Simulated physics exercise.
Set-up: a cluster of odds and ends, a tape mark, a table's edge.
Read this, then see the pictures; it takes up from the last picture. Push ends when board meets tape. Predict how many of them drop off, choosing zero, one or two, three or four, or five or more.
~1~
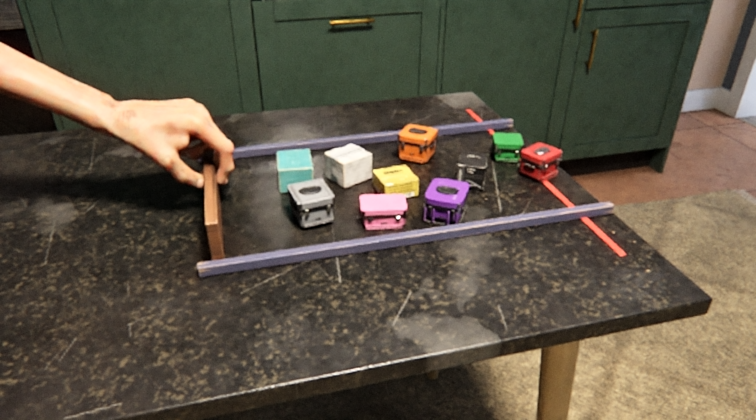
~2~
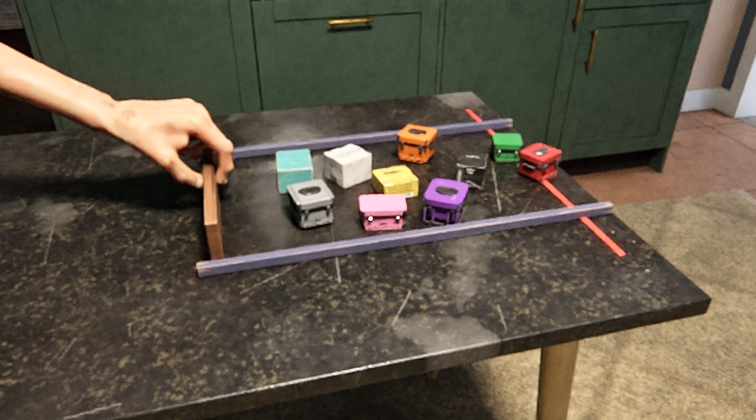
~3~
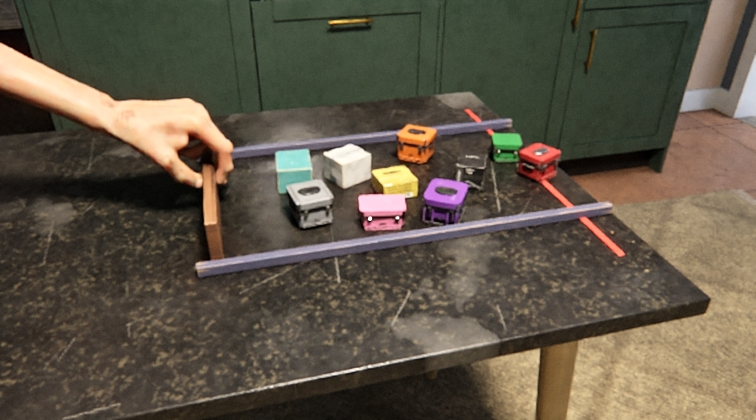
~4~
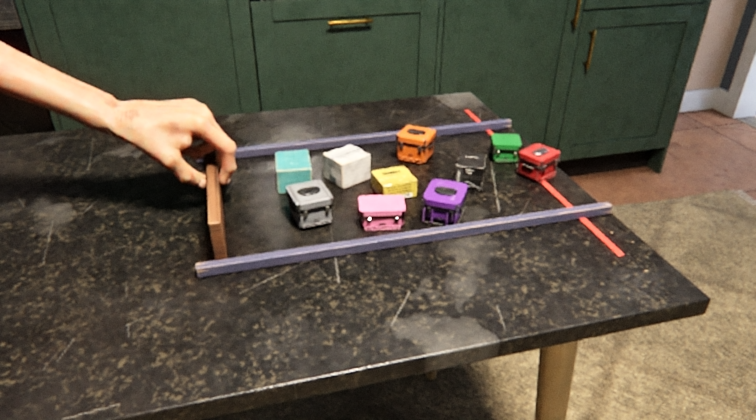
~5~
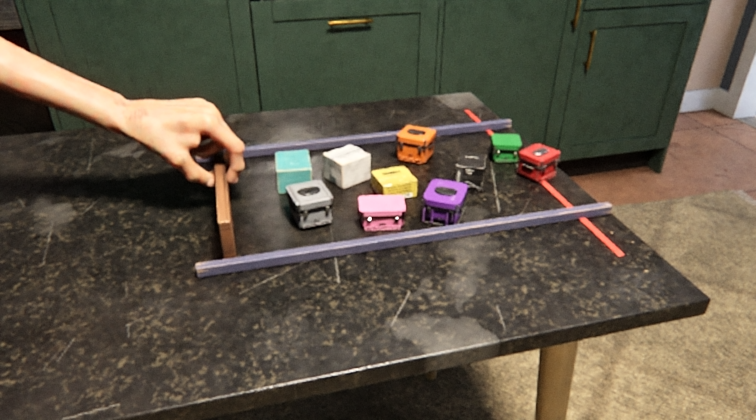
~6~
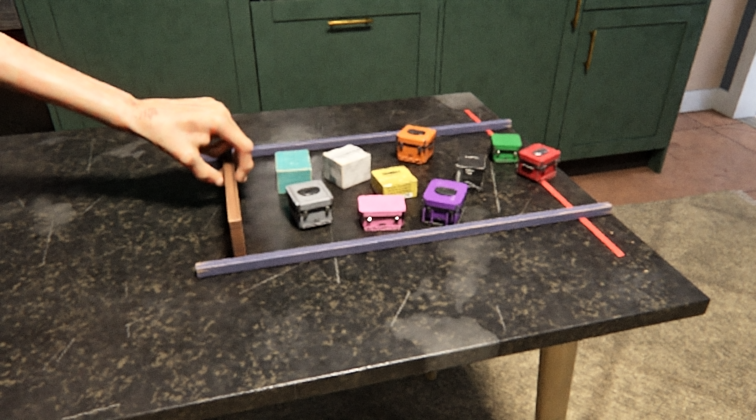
Five or more drop off.
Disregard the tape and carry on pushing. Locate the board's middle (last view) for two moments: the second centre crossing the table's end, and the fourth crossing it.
For the first, roughly (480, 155); for the next, roughly (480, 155).
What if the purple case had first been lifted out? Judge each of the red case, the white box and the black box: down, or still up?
In that case the red case goes off the edge, the white box goes off the edge, the black box goes off the edge.
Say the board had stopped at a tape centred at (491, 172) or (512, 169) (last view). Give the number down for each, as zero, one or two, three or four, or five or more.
Three or four; five or more.
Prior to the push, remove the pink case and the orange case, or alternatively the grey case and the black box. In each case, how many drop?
That gives 5 in the first case, then 4 in the second.
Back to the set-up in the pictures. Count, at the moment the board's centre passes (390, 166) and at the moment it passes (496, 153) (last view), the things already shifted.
Tally at point one: 8; at point two: 10.
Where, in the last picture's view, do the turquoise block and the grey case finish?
Reading them off: First (529, 143); then (559, 168).
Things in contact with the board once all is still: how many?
Number in contact with it: 4.
Early on, none off yet; red case at rest near (538, 163); green case at rest near (505, 149); black box at rest near (471, 171).
A while later, none off yet; red case at rest near (538, 163); green case at rest near (505, 149); black box travelled about its own width near (492, 168).
Further along, none off yet; red case leaning well over near (588, 194); green case travelled about its own width near (538, 143); black box travelled well along near (559, 160).
Finally, the number that fall off is five or more; lost, white box, yellow box, purple case, black box, green case and red case.
